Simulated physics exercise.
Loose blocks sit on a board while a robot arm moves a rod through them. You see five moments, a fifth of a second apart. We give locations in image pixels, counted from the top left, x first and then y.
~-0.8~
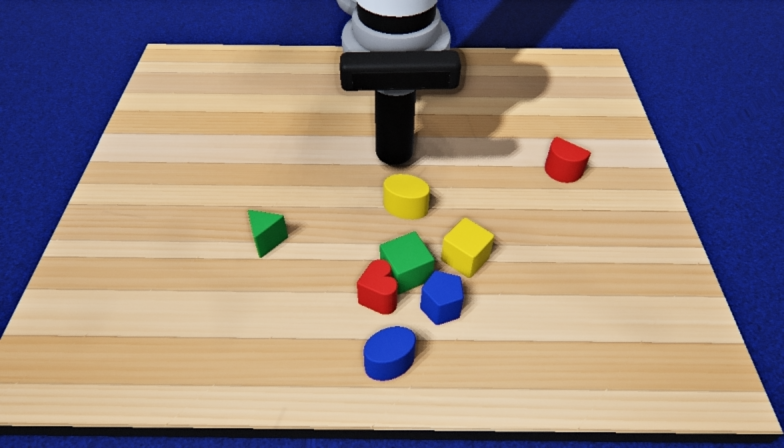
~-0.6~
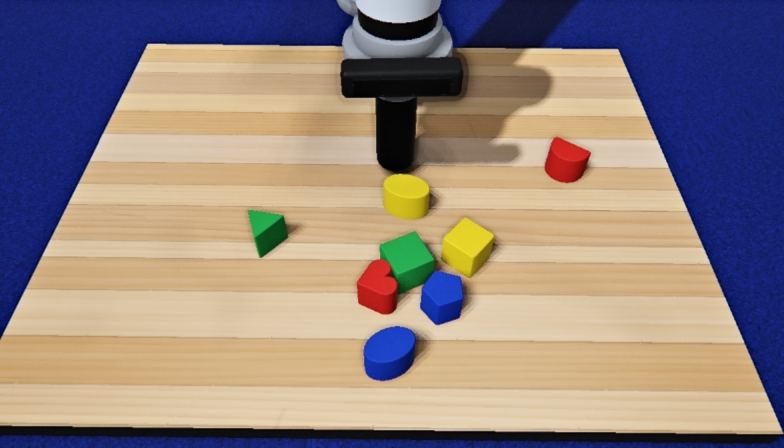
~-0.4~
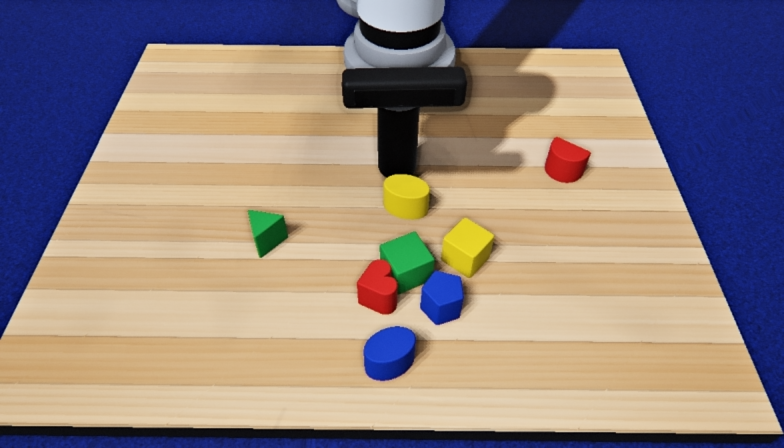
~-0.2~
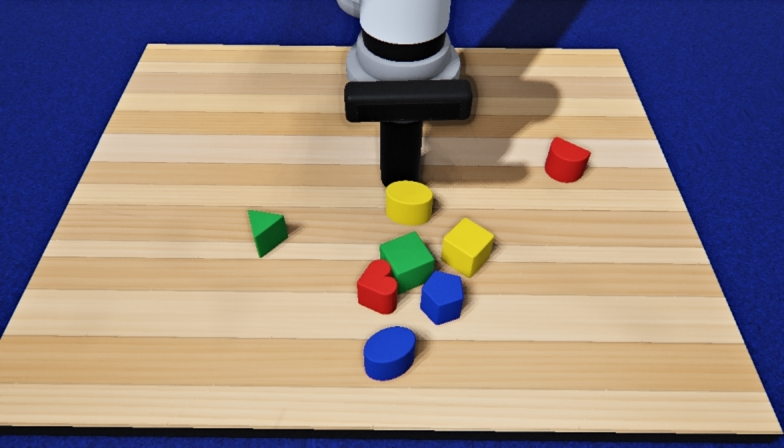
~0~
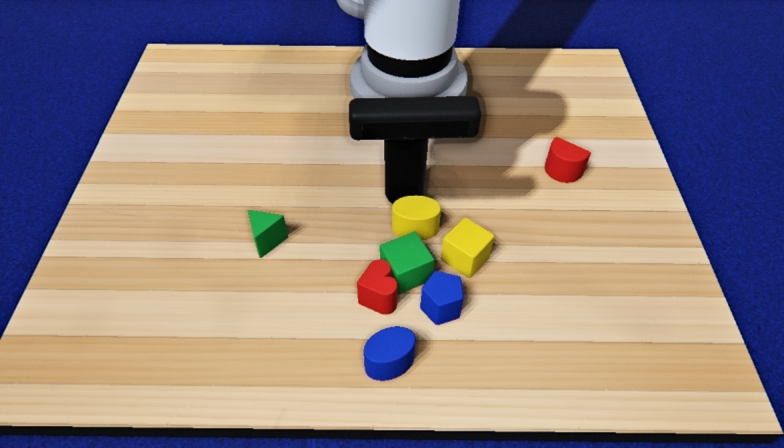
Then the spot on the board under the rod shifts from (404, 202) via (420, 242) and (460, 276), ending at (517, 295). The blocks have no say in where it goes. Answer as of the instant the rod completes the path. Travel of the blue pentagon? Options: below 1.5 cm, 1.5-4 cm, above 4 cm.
It goes 1.5 to 4 cm.
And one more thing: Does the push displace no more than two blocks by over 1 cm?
I believe not.
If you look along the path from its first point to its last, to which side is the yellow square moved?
Shifted left.
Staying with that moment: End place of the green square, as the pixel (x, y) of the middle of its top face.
In the picture, it is at (414, 280).
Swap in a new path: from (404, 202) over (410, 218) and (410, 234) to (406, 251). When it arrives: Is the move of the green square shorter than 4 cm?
Final answer: Yes.
What follows on the original path. One third of the way, rod (421, 236); green square (414, 275), turned 65° clockwise; yellow oval (446, 248), turned 35° anticlockwise; blue pentagon (450, 296); yellow square (489, 246), turned 35° anticlockwise.
Two thirds of the way, rod (461, 269); green square (414, 280), turned 80° clockwise; yellow oval (484, 287), turned 15° anticlockwise; blue pentagon (457, 313), turned 15° clockwise; yellow square (512, 254), turned 75° anticlockwise.
At the end, rod (519, 288); green square (414, 280), turned 80° clockwise; yellow oval (503, 305), turned 20° clockwise; blue pentagon (458, 315), turned 20° clockwise; yellow square (550, 250), turned 90° anticlockwise.
